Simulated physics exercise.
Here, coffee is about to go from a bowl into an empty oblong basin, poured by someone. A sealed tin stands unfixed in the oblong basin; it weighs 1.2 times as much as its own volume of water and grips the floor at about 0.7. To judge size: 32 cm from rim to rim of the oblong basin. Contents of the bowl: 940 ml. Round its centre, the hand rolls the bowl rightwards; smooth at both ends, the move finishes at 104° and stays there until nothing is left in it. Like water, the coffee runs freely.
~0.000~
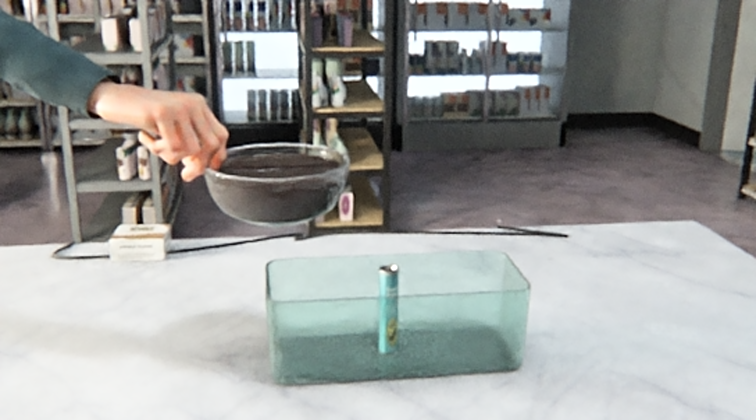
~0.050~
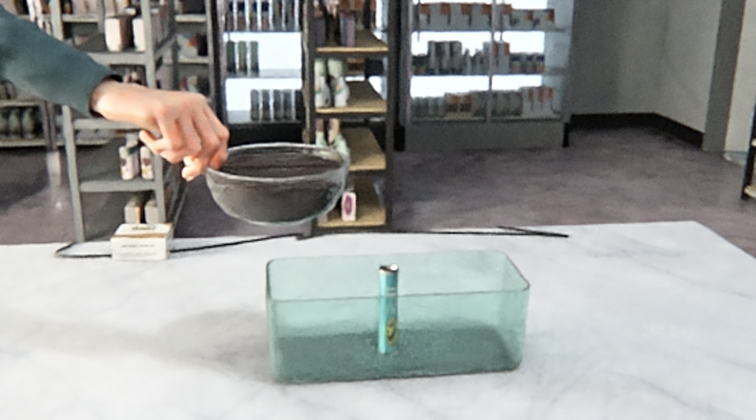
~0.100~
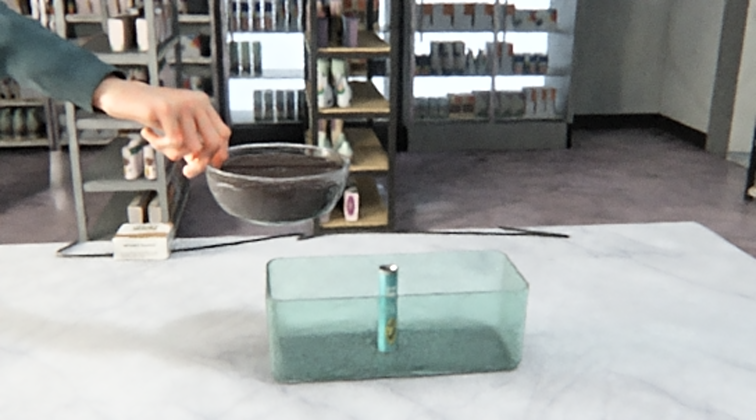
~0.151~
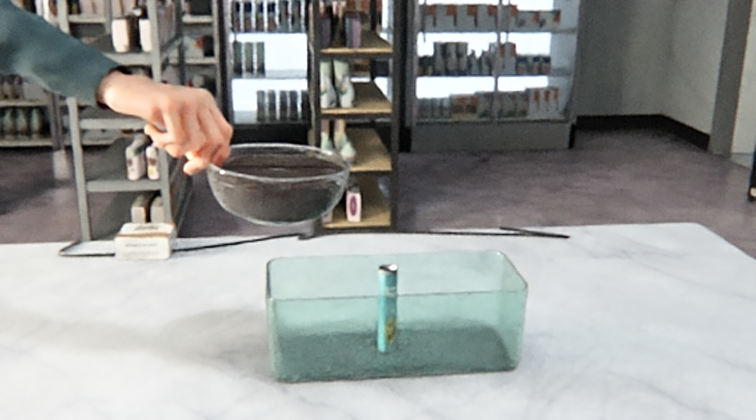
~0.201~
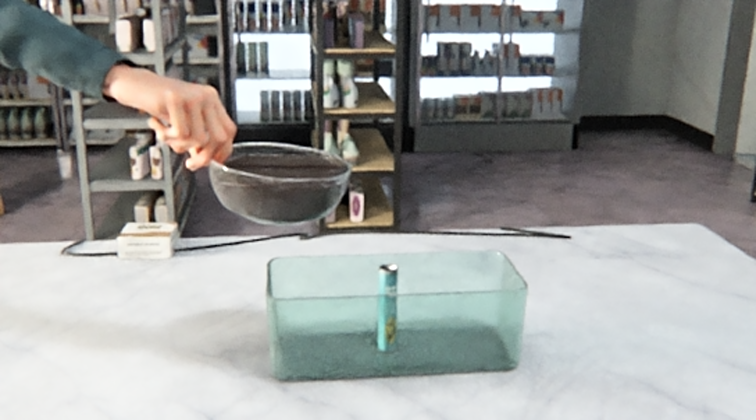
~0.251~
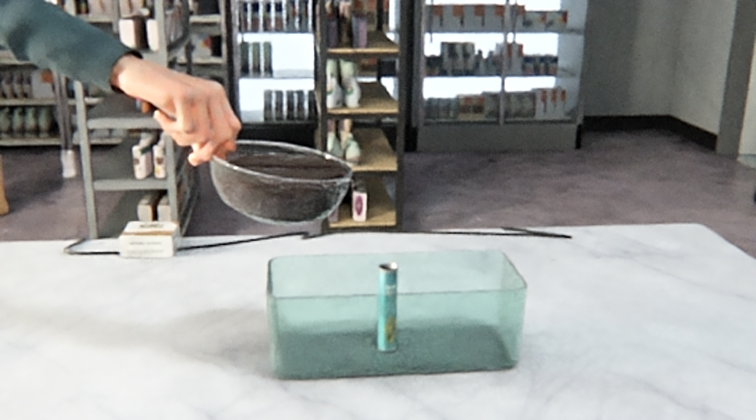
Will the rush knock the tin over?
It will stay erect.
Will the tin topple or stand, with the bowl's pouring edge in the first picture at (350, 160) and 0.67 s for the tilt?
Then the tin comes down.
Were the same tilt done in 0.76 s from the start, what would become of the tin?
The tin stays balanced.
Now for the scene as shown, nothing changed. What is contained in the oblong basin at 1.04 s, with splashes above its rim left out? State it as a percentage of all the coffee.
Roughly 92 %.
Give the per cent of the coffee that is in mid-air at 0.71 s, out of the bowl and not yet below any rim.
34 %.
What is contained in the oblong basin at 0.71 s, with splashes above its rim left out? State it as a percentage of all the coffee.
At that time the basin holds about 26 per cent of the liquid.
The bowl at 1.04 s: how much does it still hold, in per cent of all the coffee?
I'd estimate some 2 per cent.
By 0.71 s the tilt is 61° and 41 per cent is still to pour; the tin stands where it began.
By 1.04 s the tilt is 96° and 2 per cent is still to pour; the tin stands where it began.
By 1.39 s the tilt is 104° and 0 per cent is still to pour; the tin stands where it began.
By 1.77 s the tilt is 104° and 0 per cent is still to pour; the tin stands where it began.
At rest the tin stands where it began.
